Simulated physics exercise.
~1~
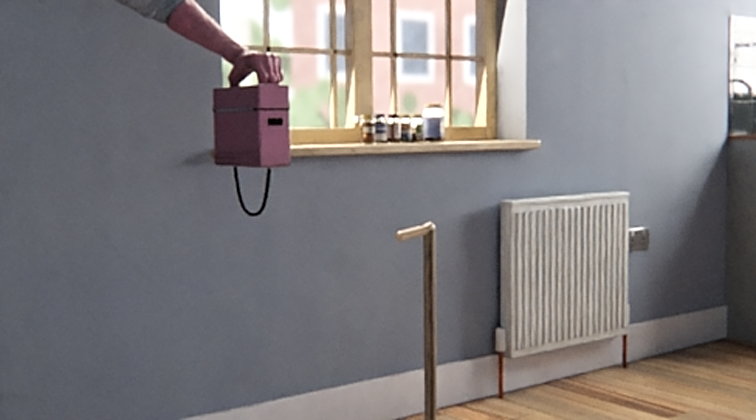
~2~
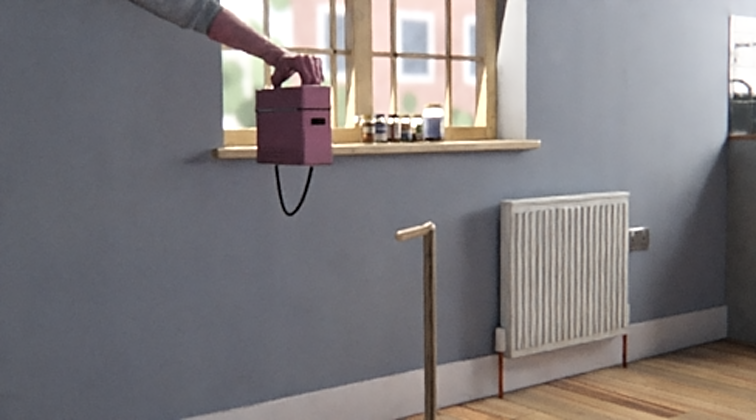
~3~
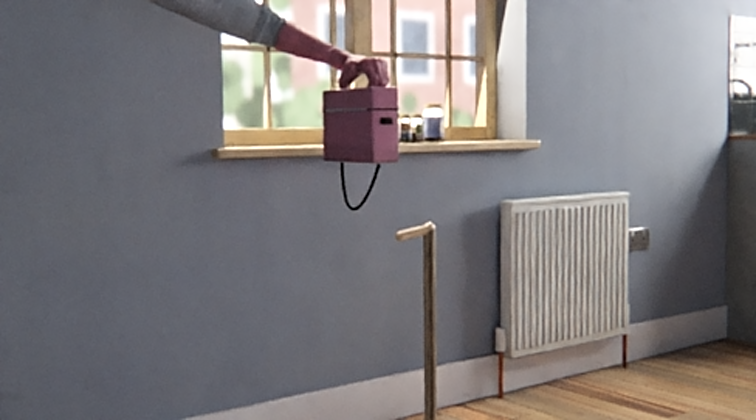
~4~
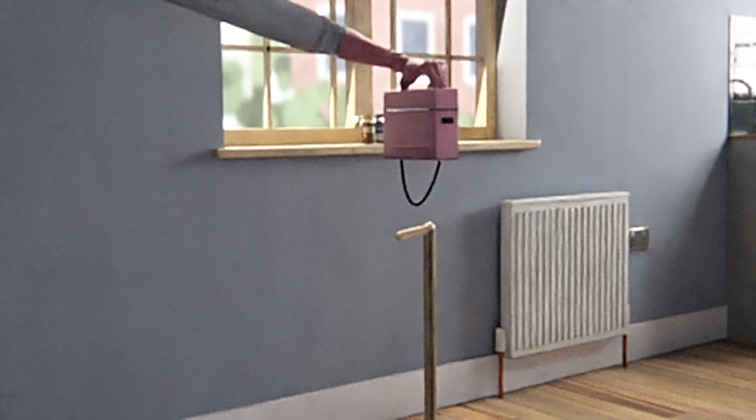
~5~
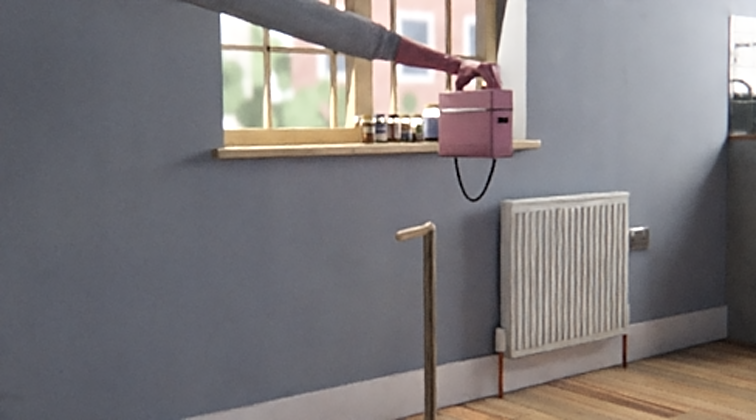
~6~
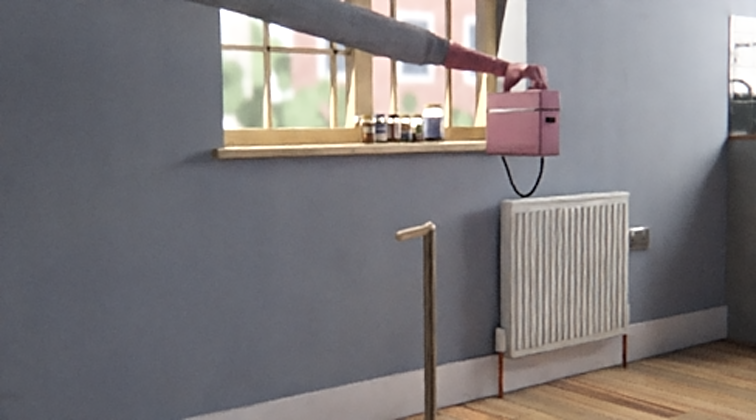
To begin with, a hand at the end of a grey-sleeved arm holds a pink case upright in front of a window sill, with a loop of dark cord dangling beneath it. The arm carries the case steadily to the right, past small jars on the sill, towards a standing post with a short hook at its top. The case nears the post and crosses above it, the loop staying clear of the hook. It continues right without being held back. Finally, the hand still grips the case beyond the post, with the cord hanging free just above a white radiator.
